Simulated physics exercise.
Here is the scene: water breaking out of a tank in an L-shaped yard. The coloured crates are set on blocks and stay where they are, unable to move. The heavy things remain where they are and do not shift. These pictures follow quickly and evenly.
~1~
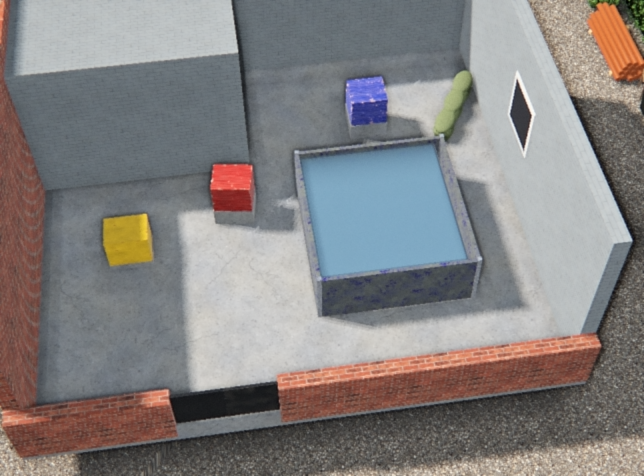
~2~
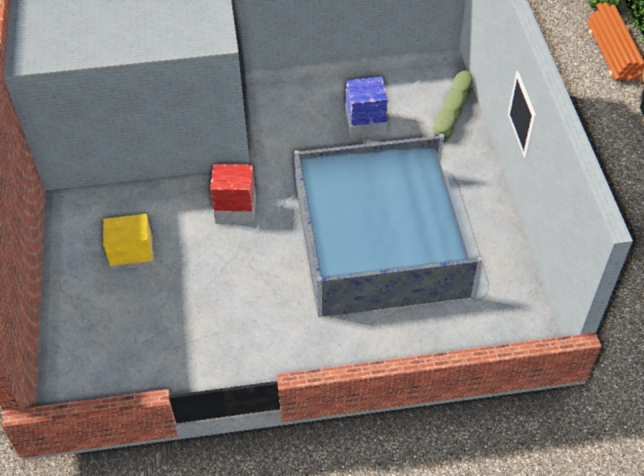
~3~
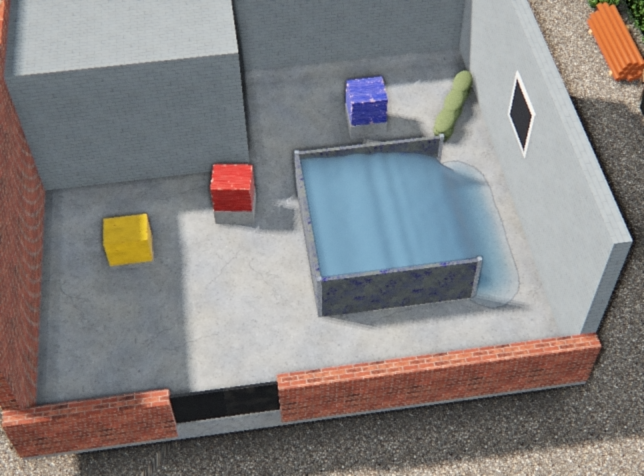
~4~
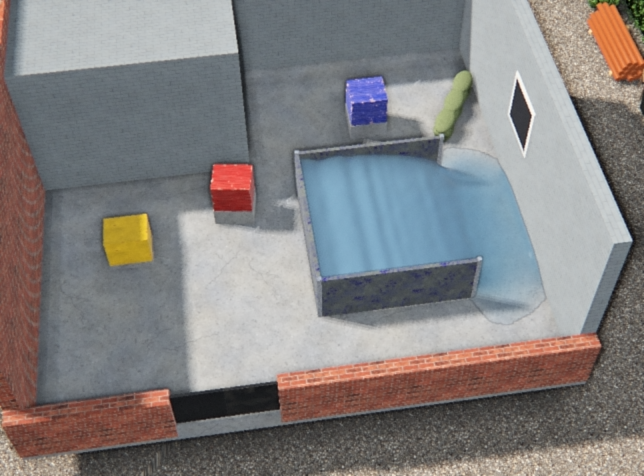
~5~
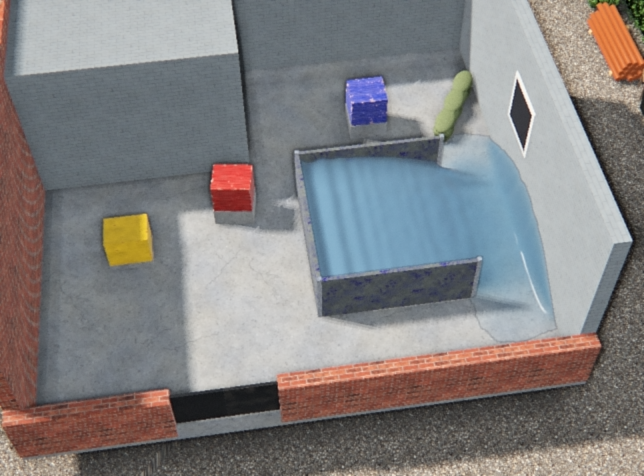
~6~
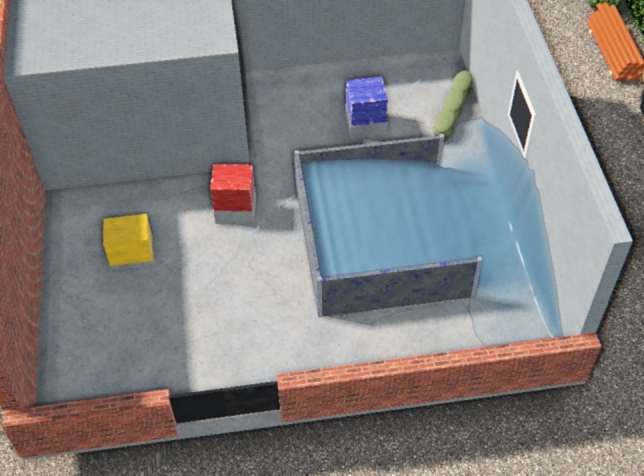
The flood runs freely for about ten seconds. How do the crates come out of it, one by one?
One by one: The red crate comes out dry; the blue crate comes out dry; the yellow crate comes out wet.
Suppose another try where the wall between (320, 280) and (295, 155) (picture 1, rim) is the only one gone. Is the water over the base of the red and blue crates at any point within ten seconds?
As I see it, the red crate gets reached, and the blue crate is not reached.
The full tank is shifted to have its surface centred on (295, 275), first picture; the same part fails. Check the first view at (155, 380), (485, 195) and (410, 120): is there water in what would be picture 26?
As listed: Dry, flooded, flooded.
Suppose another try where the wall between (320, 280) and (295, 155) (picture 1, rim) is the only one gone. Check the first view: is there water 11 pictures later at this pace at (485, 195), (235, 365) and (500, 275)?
Spot one spared, spot two inundated, spot three spared.
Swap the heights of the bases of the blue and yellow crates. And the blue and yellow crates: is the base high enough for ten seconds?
Blue crate: Flooded, yellow crate: Untouched.
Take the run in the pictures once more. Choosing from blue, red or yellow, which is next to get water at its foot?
That would be the blue one.
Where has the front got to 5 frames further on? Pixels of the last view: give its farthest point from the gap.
Somewhere close to (464, 75).
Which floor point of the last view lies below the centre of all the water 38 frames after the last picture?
Centre point: Around (332, 240).
A moment on, water covers 15 % of the floor; the red crate not reached, the blue crate not reached, the yellow crate not reached.
Next, water covers 35 % of the floor; the red crate not reached, the blue crate water round its plinth, the yellow crate not reached.
Then, water covers 75 % of the floor; the red crate water round its plinth, the blue crate water round its plinth, the yellow crate water round its plinth.
Later, water covers 95 % of the floor; the red crate water round its plinth, the blue crate water round its plinth, the yellow crate water round its plinth.
In the end, water covers 100 % of the floor; the red crate stayed above the water, the blue crate stayed above the water, the yellow crate was topped.
